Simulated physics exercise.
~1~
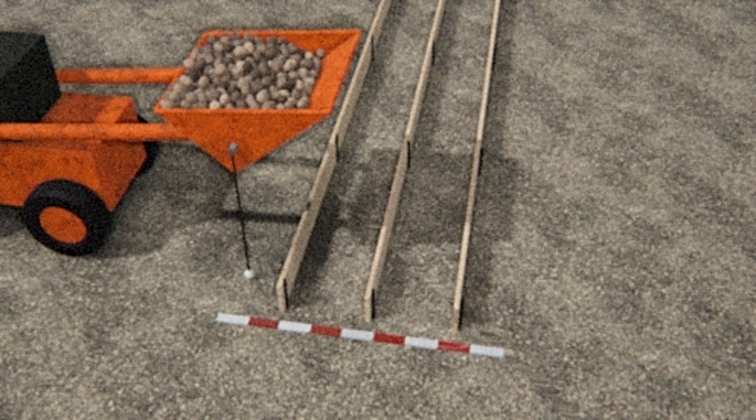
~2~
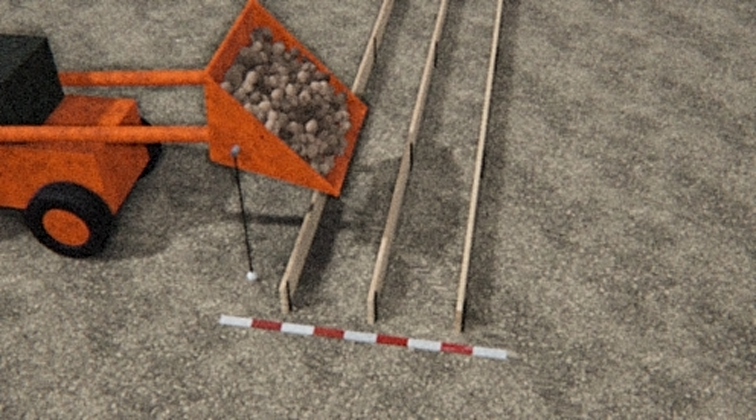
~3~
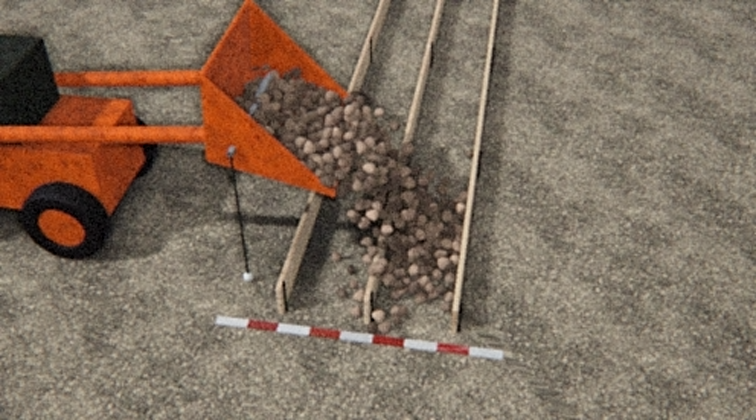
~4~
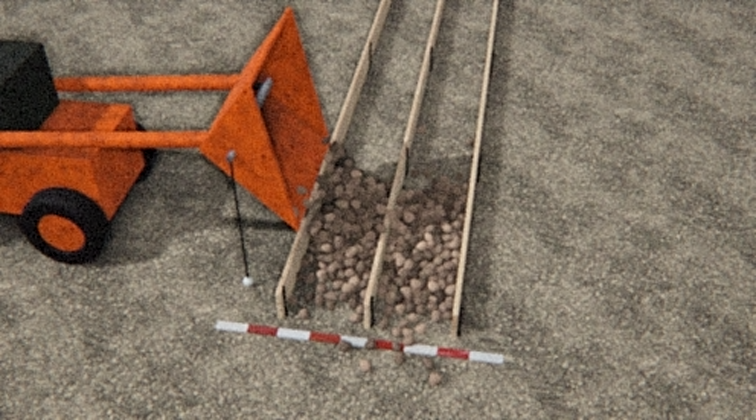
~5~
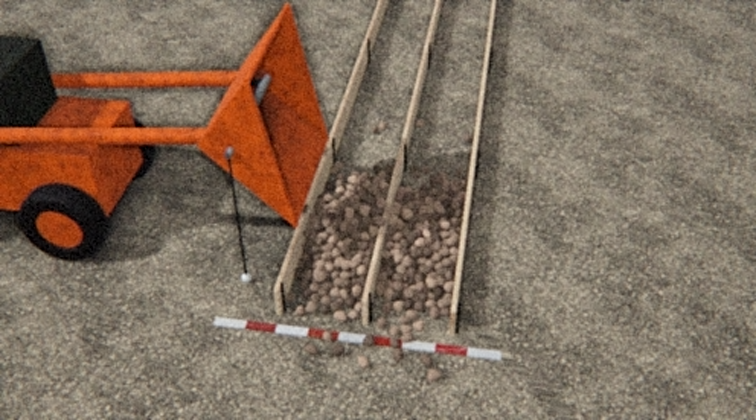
An orange loader with black tyres stands at the left on grey gravelly ground, seen from above, its raised bucket heaped with brownish rounded stones. To its right, three long wooden boards form two bays, with a red-and-white striped staff across their near ends and a small white ball hanging below the bucket's hinge. The bucket tips forward to the right, and the stones slide over its lip, tumbling across the boards. It tips more steeply until it is empty, then stays still. The stones settle in both bays, split fairly evenly, with a few strays lying around the staff.
